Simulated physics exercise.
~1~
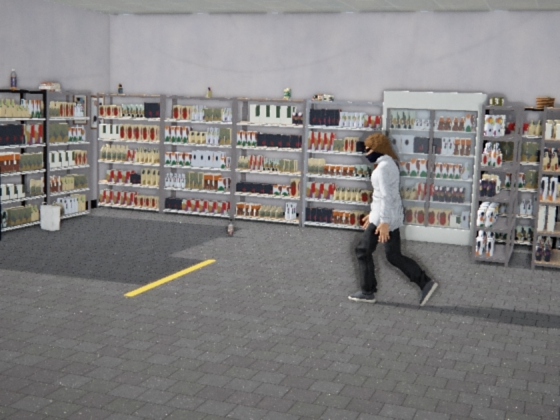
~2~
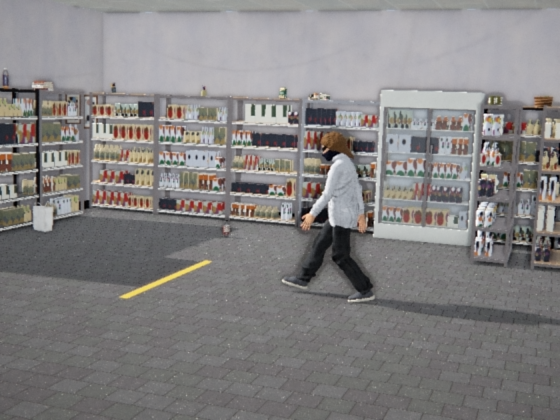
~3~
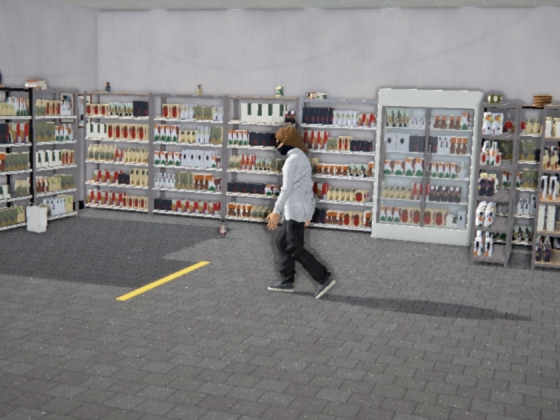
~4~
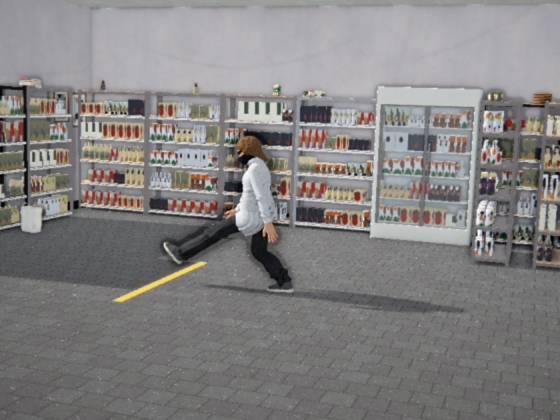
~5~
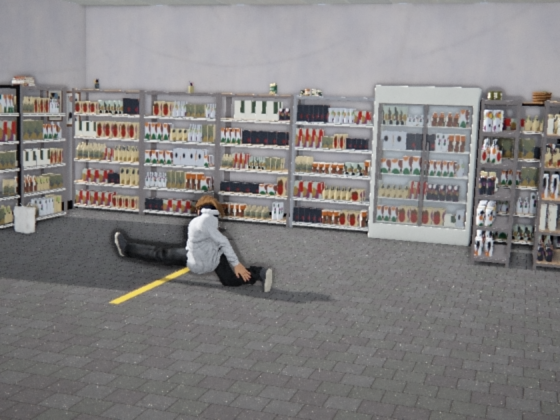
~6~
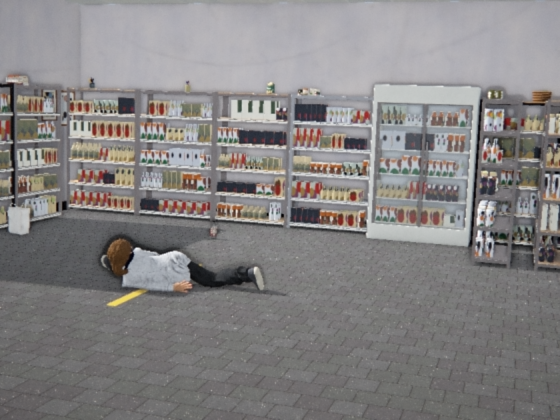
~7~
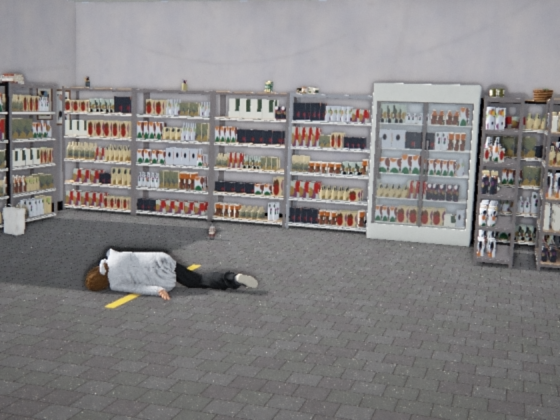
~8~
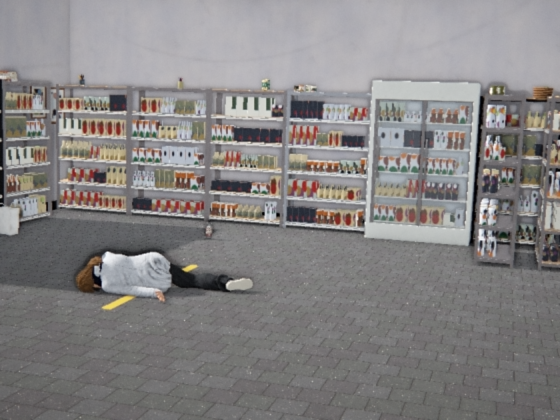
In a shelf-lined store, a masked person in white walks left, drops to the floor and ends lying across a yellow strip.
